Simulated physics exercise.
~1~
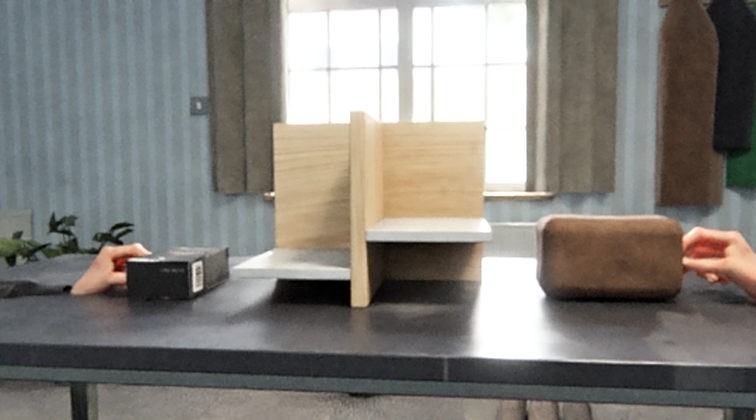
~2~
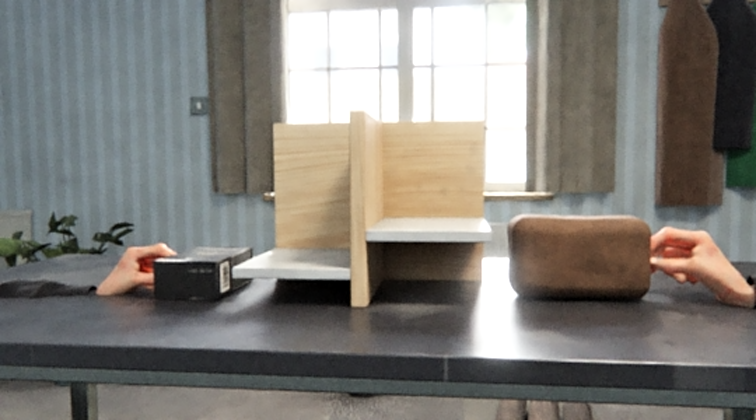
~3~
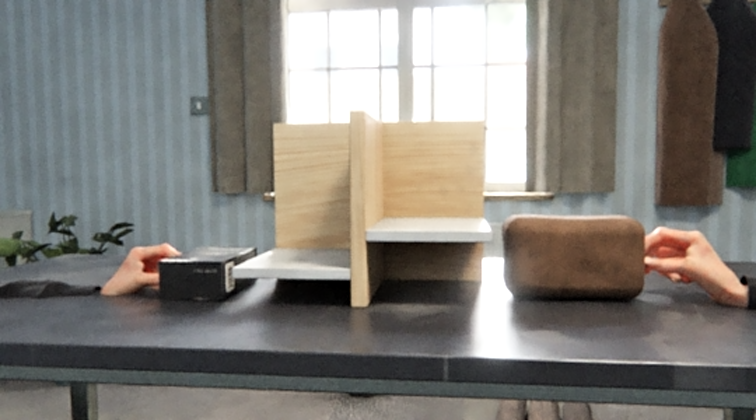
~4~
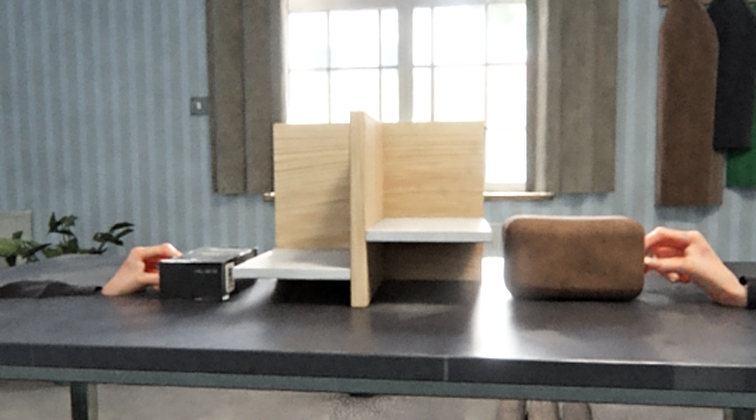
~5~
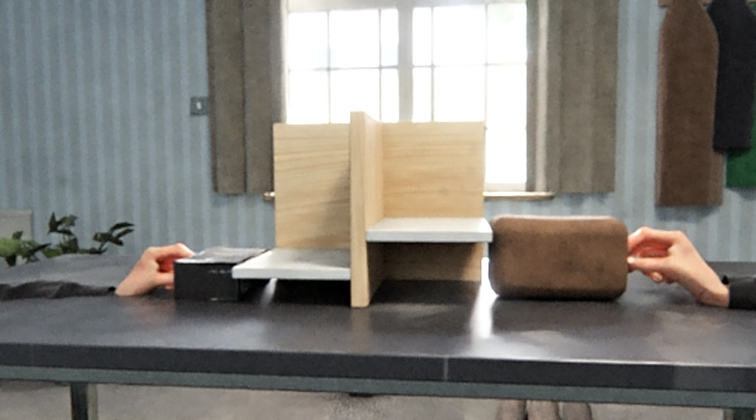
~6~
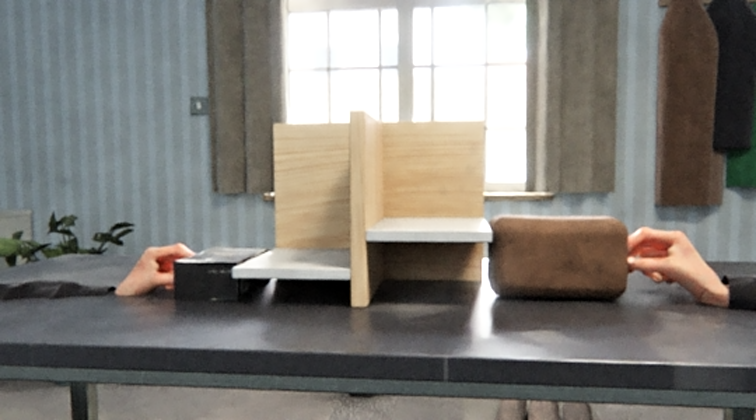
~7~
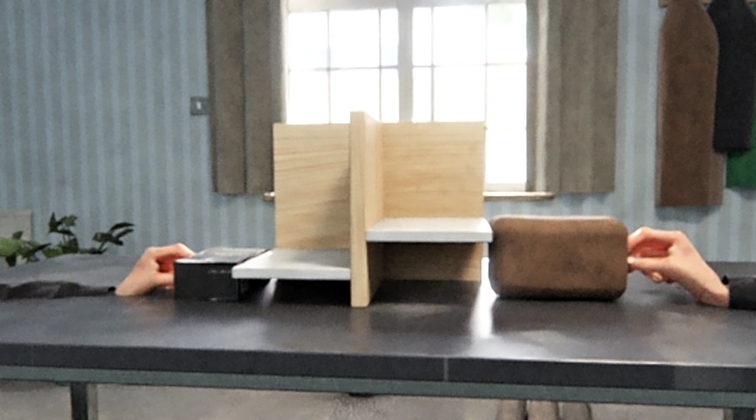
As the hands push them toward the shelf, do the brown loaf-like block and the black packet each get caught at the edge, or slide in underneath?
The brown loaf-like block catches on the edge of the right ledge and does not go under. The black packet likewise catches on the edge of the left ledge.
